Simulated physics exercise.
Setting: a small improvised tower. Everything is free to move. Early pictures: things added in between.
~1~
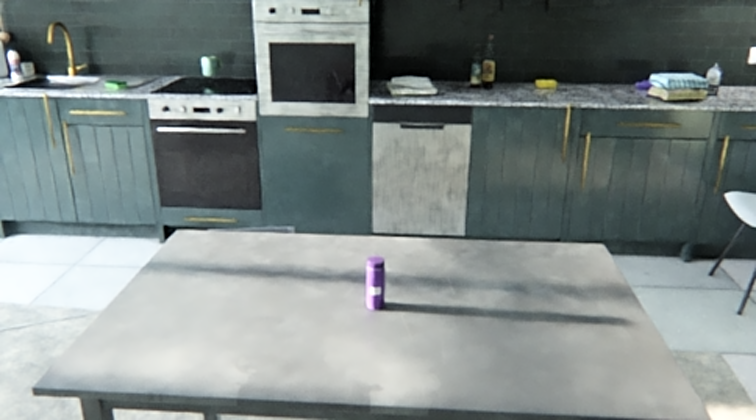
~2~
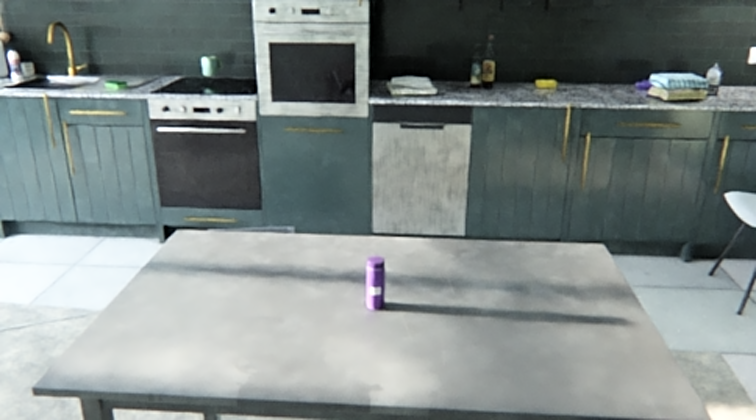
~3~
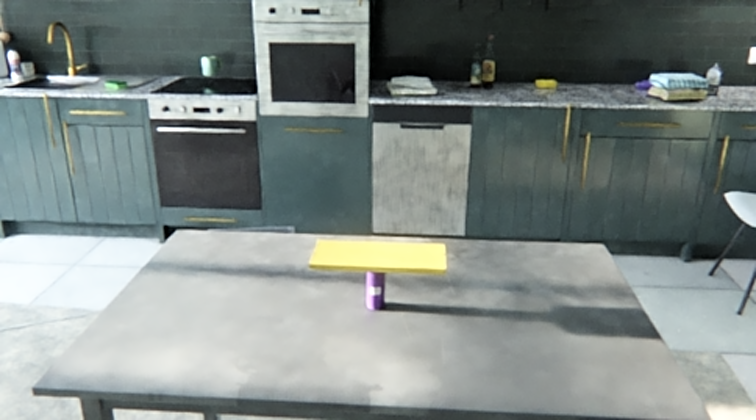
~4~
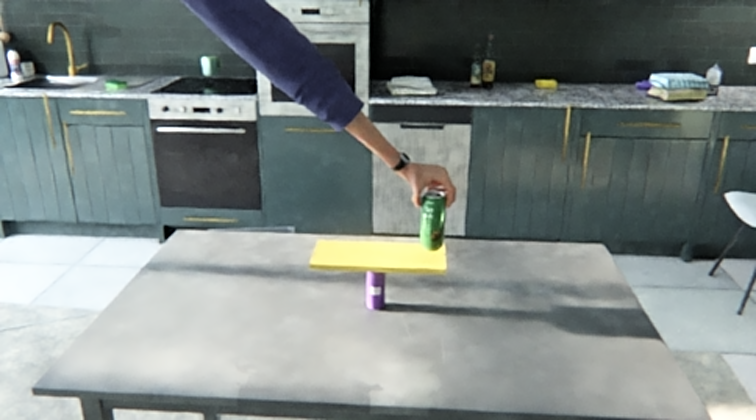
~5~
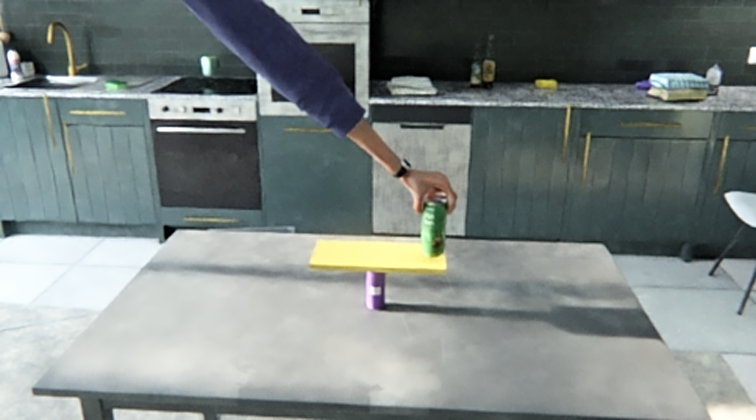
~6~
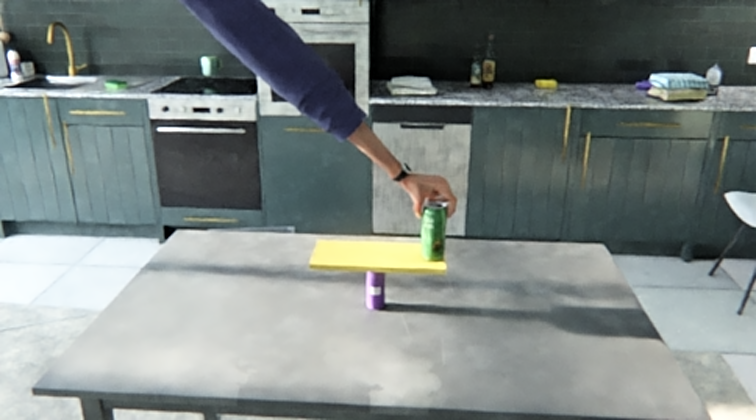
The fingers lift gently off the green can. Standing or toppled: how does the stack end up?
The stack ends up toppled.
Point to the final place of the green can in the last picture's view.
Look near (483, 304) in the final picture.
Then, 0.40 s past the last view, green can now fallen; yellow board rocked 48° from its first pose.
Then, 0.70 s past the last view, purple shaker and yellow board now fallen.
Finally, fallen, green can, purple shaker and yellow board. Final places as the last picture's camera would see them, green can near (483, 304). The stack gives way.
